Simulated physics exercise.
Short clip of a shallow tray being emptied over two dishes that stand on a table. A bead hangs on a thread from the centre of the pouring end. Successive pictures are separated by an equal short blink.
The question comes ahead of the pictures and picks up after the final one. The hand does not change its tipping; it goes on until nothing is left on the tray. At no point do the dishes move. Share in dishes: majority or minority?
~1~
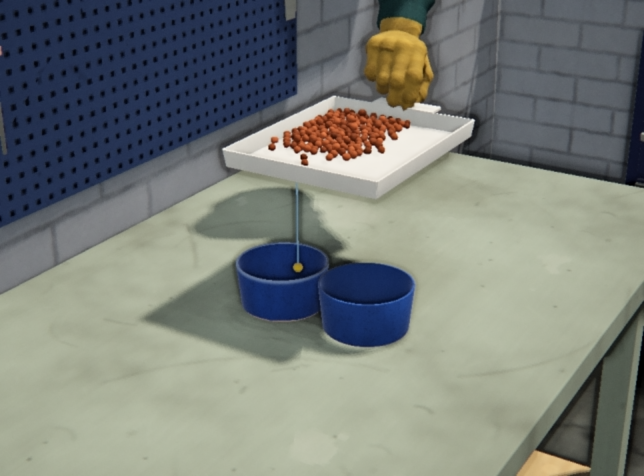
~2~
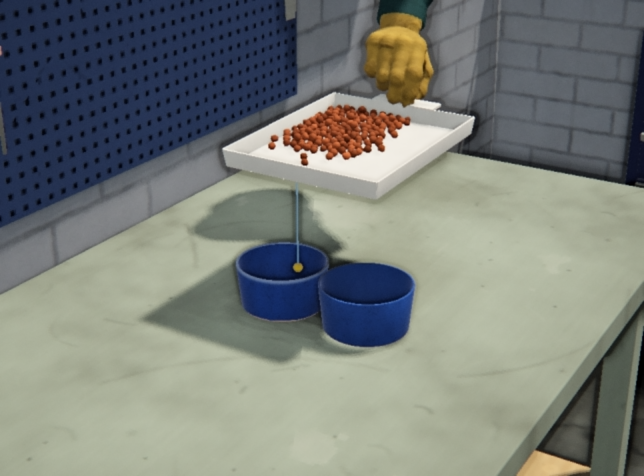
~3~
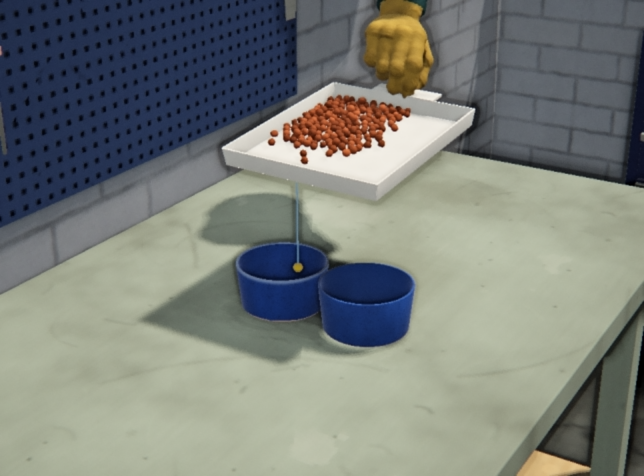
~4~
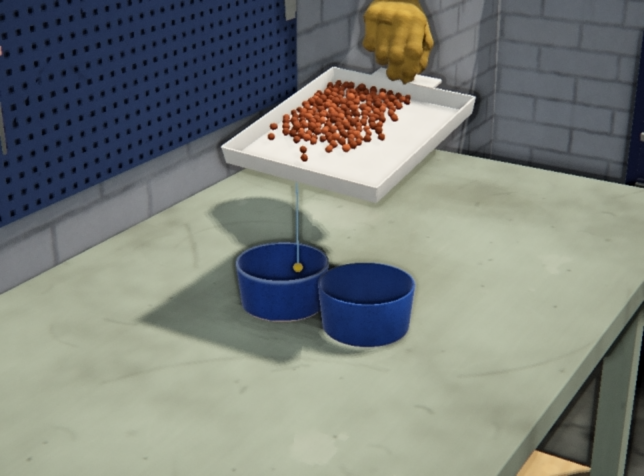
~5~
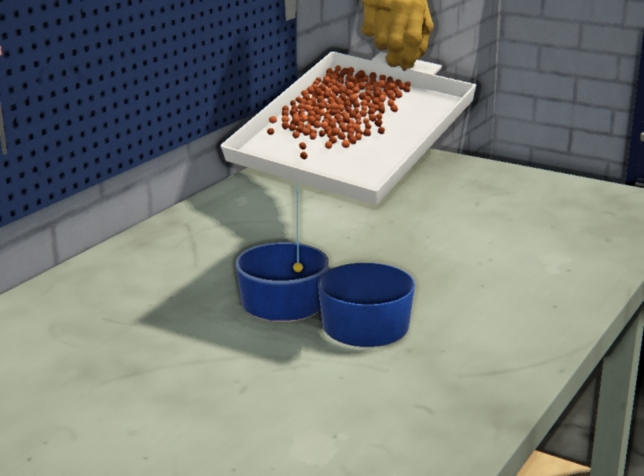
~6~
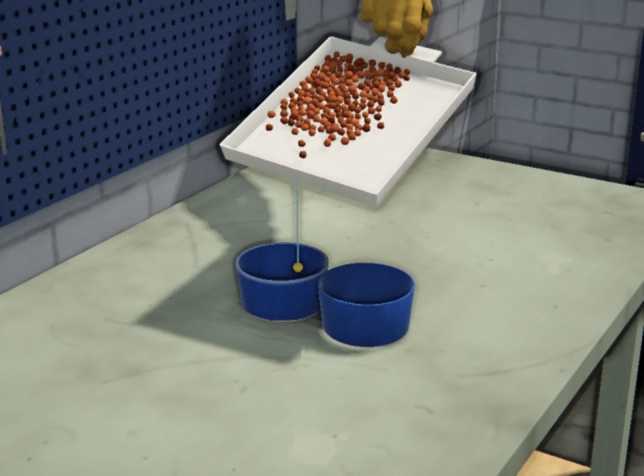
Minority.
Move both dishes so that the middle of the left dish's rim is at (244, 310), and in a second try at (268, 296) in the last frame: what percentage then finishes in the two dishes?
That makes 40 per cent, followed by 90 per cent.
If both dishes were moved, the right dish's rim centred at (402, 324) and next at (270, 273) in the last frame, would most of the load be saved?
Try 1: The greater share; try 2: A lesser share.
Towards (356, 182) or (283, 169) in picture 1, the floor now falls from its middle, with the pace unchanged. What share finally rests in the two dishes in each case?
The first try gives close to 40 per cent, the second close to 10 per cent.
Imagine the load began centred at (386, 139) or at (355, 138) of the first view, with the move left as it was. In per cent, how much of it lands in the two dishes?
It would be roughly 20 per cent for the first and roughly 20 per cent for the second.
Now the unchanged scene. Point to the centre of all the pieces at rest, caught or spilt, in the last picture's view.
Roughly at pixel (328, 363).
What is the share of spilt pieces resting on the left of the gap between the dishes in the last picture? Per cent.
Close to 60 per cent.
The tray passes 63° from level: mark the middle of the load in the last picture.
Near (335, 174).
Shortly afterwards, tray tipped steeply; all but a few on the tray; only a few outside both; a little in the air.
Next, tray tipped past a quarter turn; the bulk on the tray; near a quarter outside both; only a few in the air.
Some moments later, tray tipped past a quarter turn; near a quarter in the right dish; the bulk outside both.
In the end, tray tipped past a quarter turn; near a quarter in the right dish; none at all in the left dish; the bulk outside both.
